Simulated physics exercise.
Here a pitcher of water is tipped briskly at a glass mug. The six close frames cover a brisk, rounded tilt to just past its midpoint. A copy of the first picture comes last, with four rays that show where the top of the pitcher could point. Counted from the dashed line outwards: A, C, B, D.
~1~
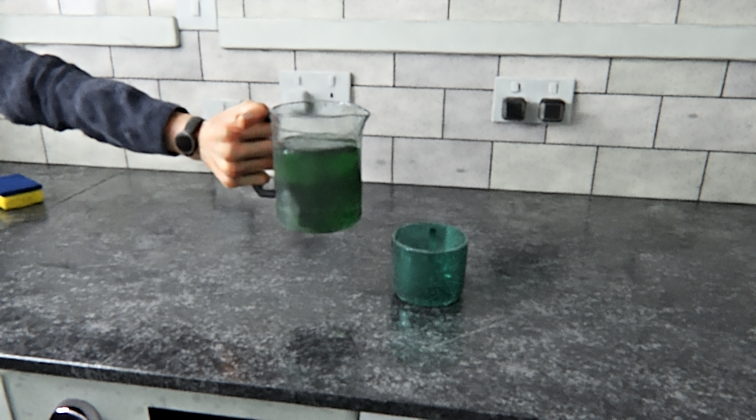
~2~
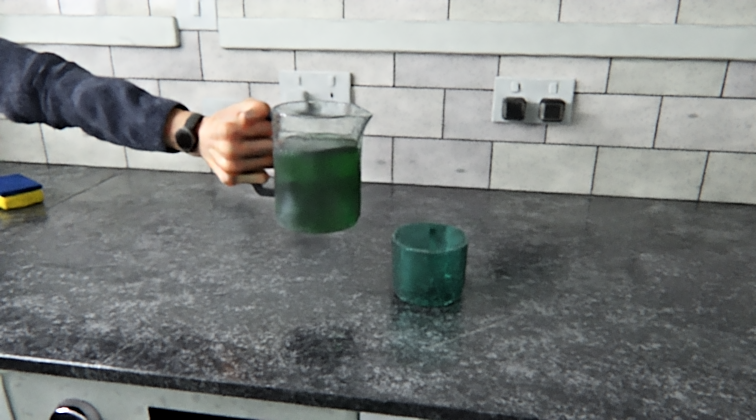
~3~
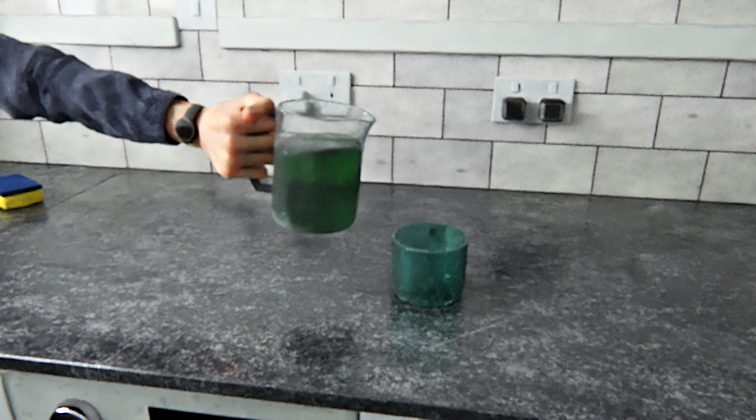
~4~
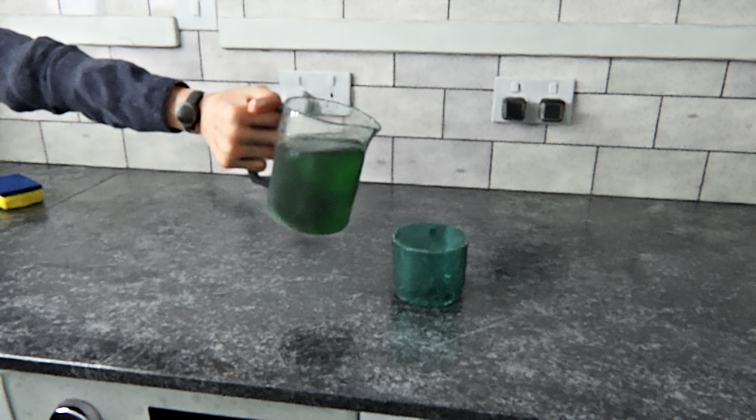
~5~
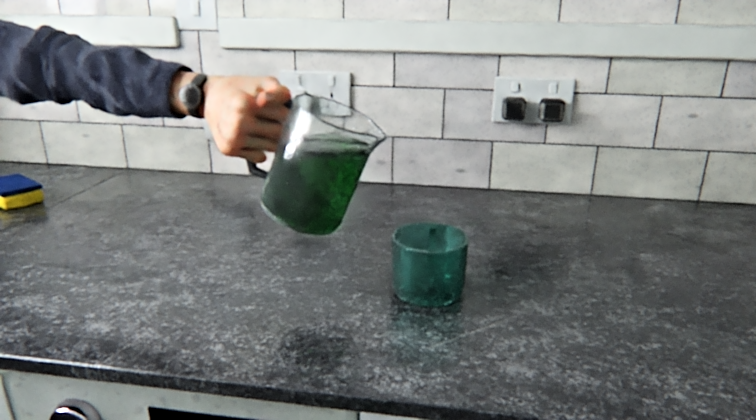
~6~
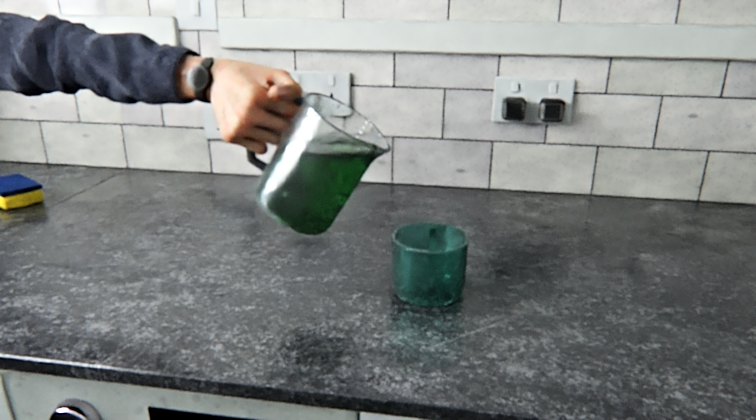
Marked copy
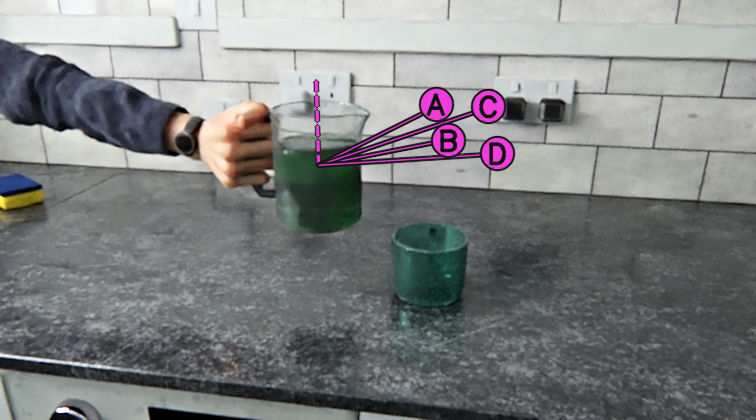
The clip opens with a hand holding a clear pitcher of green-looking liquid upright, above and left of a green glass mug on a dark speckled countertop. After staying nearly still, the hand tilts the pitcher steadily to the right, its lip dipping toward the mug while the liquid remains inside.
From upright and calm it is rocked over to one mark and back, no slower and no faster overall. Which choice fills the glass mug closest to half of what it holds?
It is A.
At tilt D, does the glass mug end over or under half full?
Over half.
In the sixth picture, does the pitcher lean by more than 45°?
No, it does not.
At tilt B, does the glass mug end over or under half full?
Over half.
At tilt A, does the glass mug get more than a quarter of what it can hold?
Yes, it does.
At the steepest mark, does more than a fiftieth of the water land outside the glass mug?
Yes.
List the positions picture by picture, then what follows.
Upright, lip at (369, 114); rim of the glass mug round (430, 236); nothing has left yet.
Upright, lip at (370, 115); nothing has left yet.
Tipped about 6°, lip at (374, 120); nothing has left yet.
Tipped about 13°, lip at (380, 128); nothing has left yet.
Tipped about 22°, lip at (385, 138); nothing has left yet.
Tipped about 31°, lip at (389, 149); nothing has left yet.
On the marked copy, A at (421, 113); B at (431, 143); C at (472, 113); D at (480, 155).
With A, the glass mug ends with about 48 % of what it can hold.
With B, the glass mug ends with about 93 % of what it can hold; 5 % of the water is spilt.
With C, the glass mug ends with about 74 % of what it can hold.
With D, the glass mug is filled to the brim; 15 % of the water is spilt.
